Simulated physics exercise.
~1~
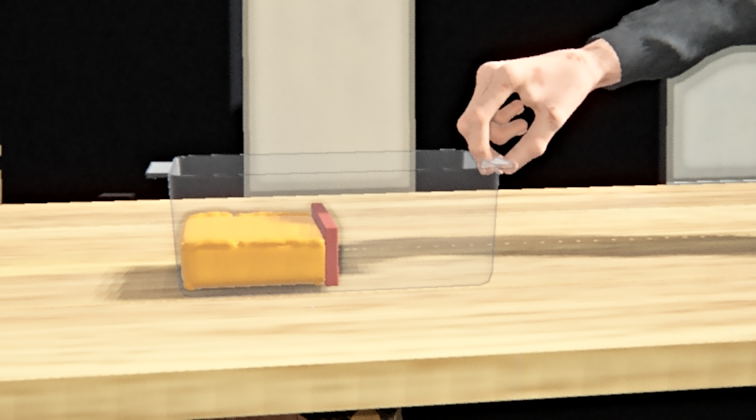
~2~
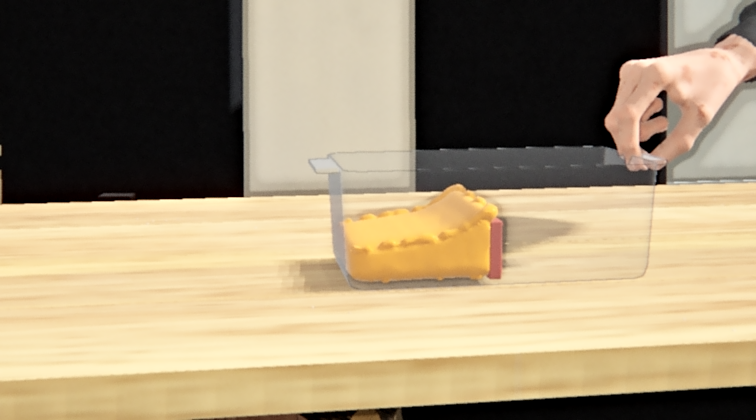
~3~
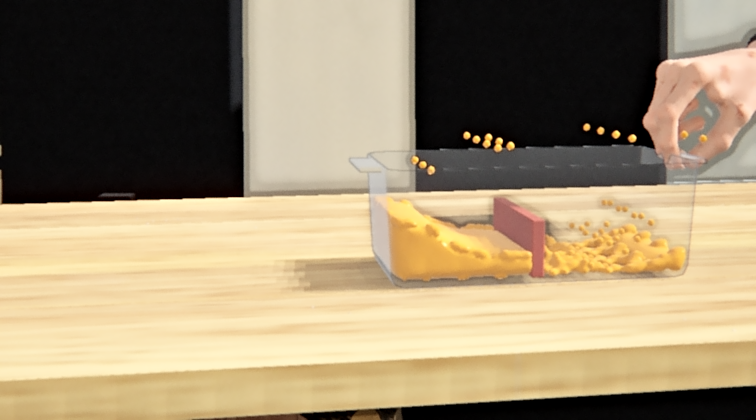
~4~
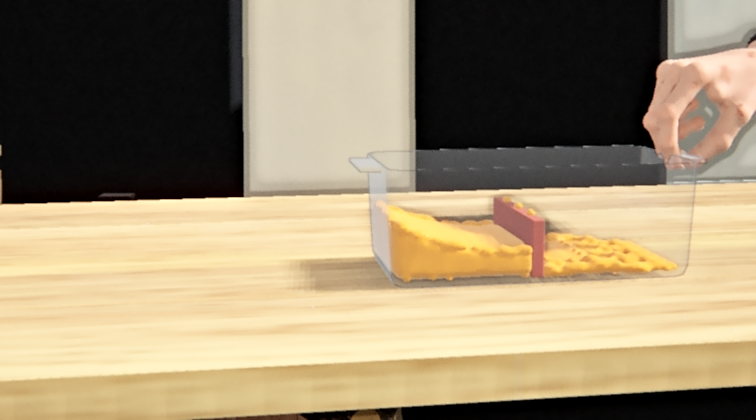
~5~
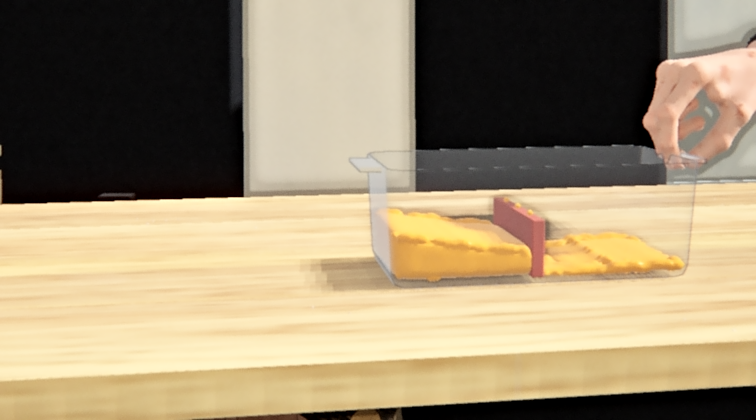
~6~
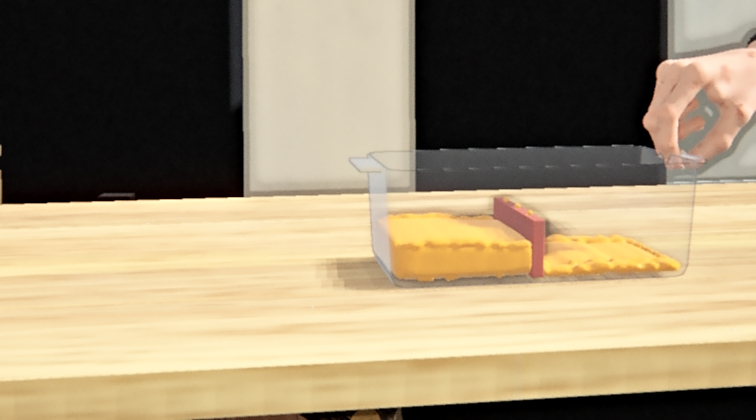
A hand pulls a clear box right, and orange liquid splashes over its red divider, settling unevenly.
